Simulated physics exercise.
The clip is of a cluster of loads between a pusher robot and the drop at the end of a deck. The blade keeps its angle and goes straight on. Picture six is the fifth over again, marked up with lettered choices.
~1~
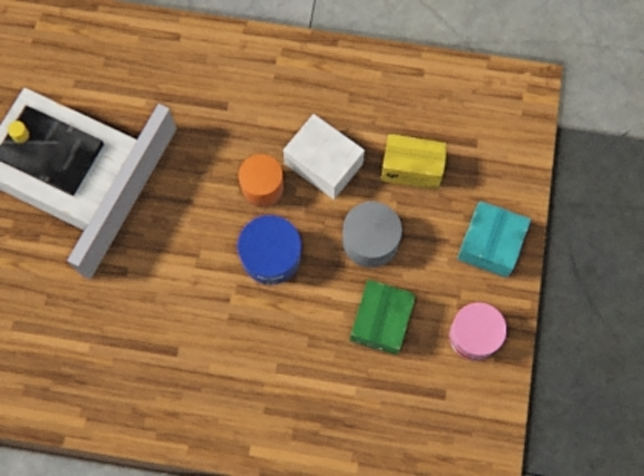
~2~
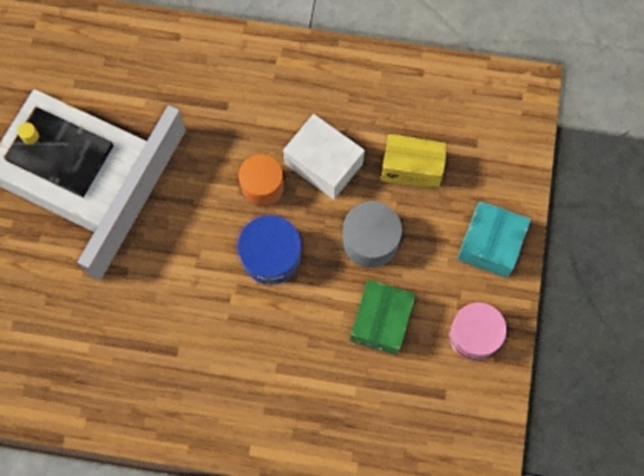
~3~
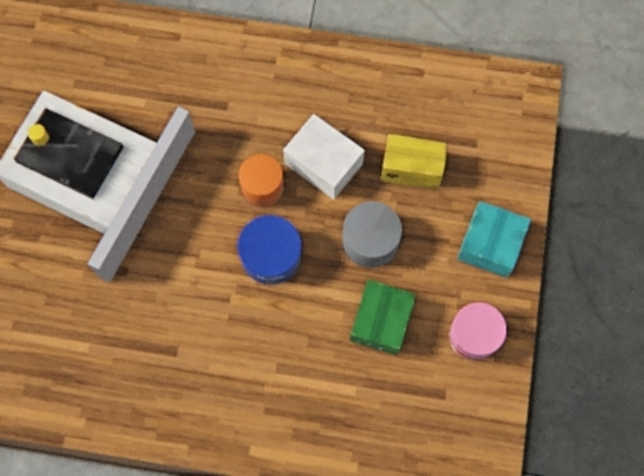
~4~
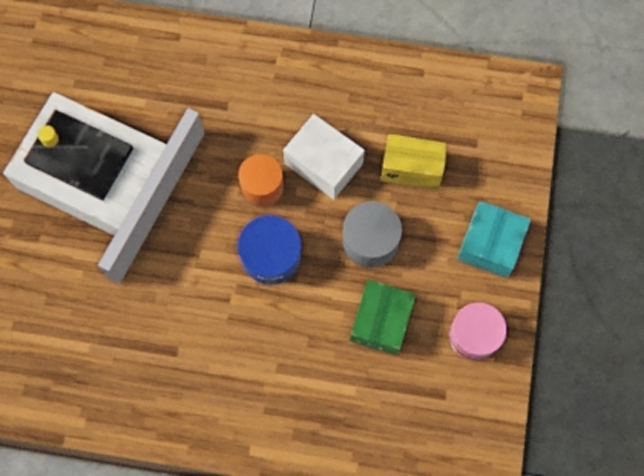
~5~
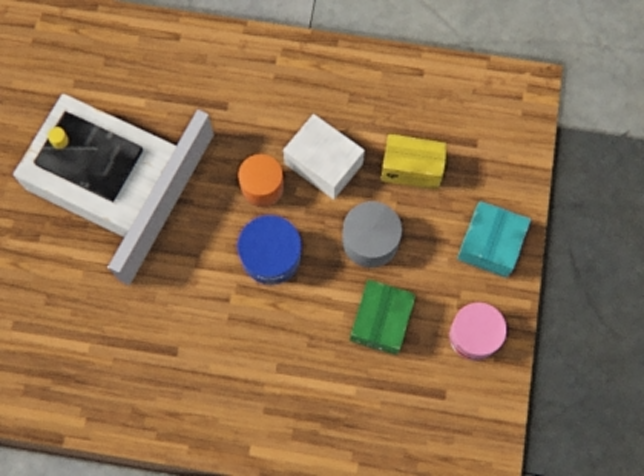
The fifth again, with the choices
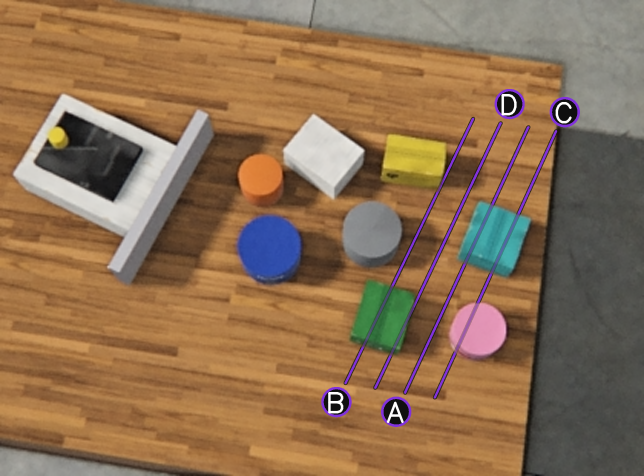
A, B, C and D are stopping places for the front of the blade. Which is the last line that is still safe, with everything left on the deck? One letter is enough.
B.
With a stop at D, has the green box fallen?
By then, no.
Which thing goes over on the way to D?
The yellow box.
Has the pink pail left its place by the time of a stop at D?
Yes.
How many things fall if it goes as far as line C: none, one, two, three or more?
By then, three or more.
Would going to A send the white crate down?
By then, no.
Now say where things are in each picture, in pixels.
Robot (55, 152); grey canister (371, 235); blue pail (270, 251), in the first frame.
Robot (65, 154); green box (383, 318), in the second frame.
Robot (75, 155); orange canister (262, 181), in the third frame.
Robot (84, 157); white crate (324, 157), in the fourth frame.
Robot (95, 158); grey canister (371, 235); blue pail (270, 251); green box (383, 318), in the fifth frame.
On the marked copy, A at (469, 255); B at (412, 246); C at (498, 259); D at (441, 250).
Taking B. A third of the way, robot (184, 172); white crate (329, 158); orange canister (295, 193).
Two thirds of the way, robot (275, 186); yellow box (476, 178); grey canister (408, 255).
When it is over, robot (343, 196); yellow box (542, 191); turquoise parcel (521, 241); nothing has fallen.
As for the rest, A drops the turquoise parcel and yellow box; C drops the grey canister, turquoise parcel, pink pail, white crate and yellow box; D drops the yellow box.
